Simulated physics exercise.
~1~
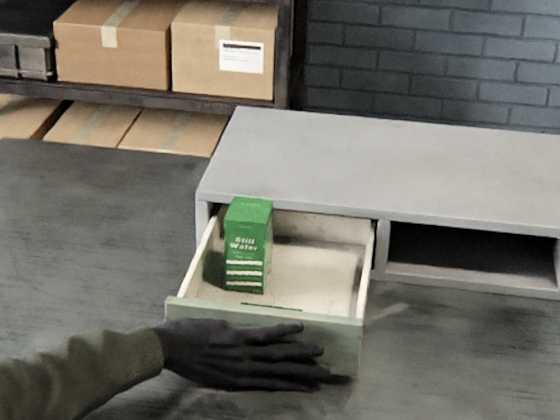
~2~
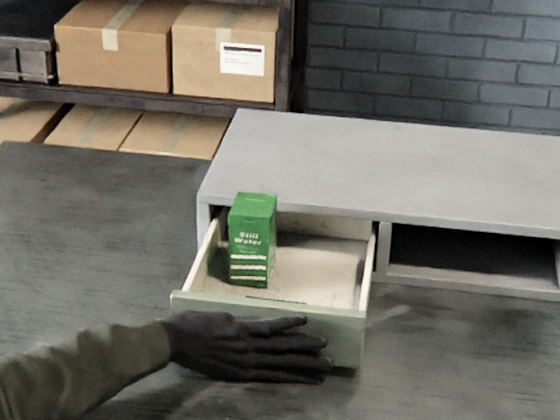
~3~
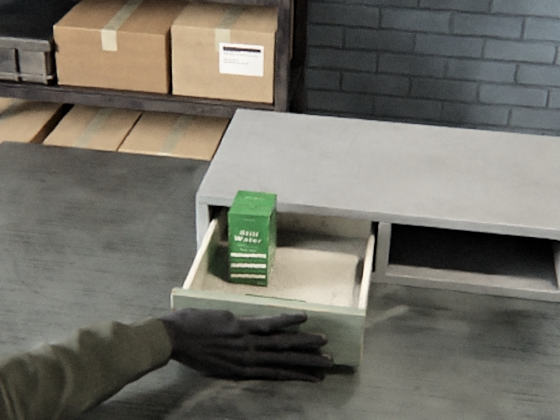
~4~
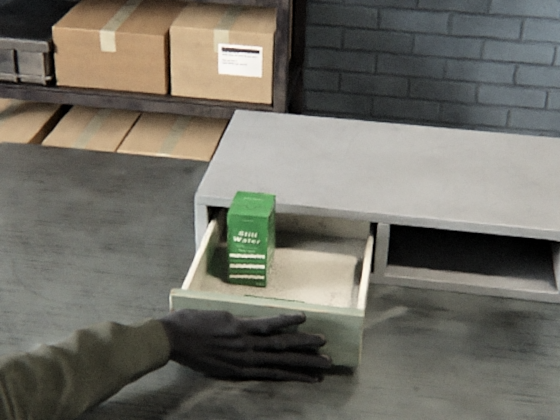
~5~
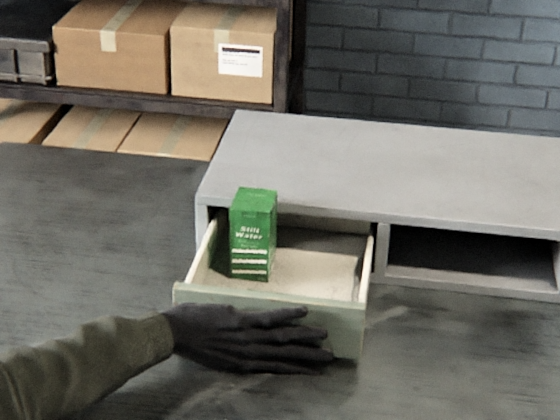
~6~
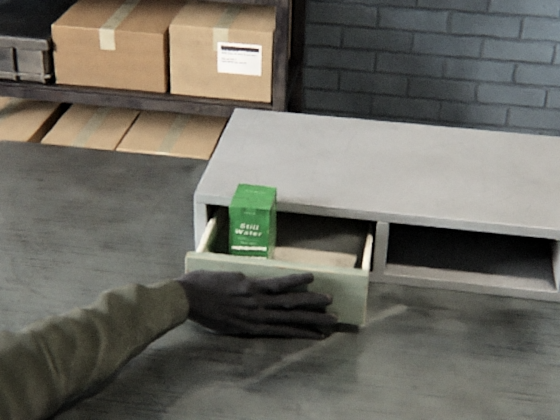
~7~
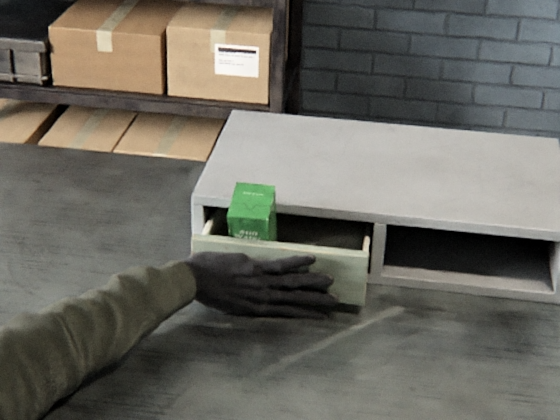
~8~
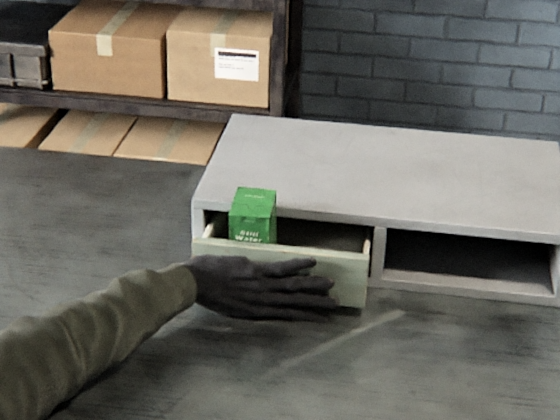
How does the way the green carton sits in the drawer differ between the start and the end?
At the start the green carton stands upright in the open drawer. By the end it is leaning, with the drawer still partly open.
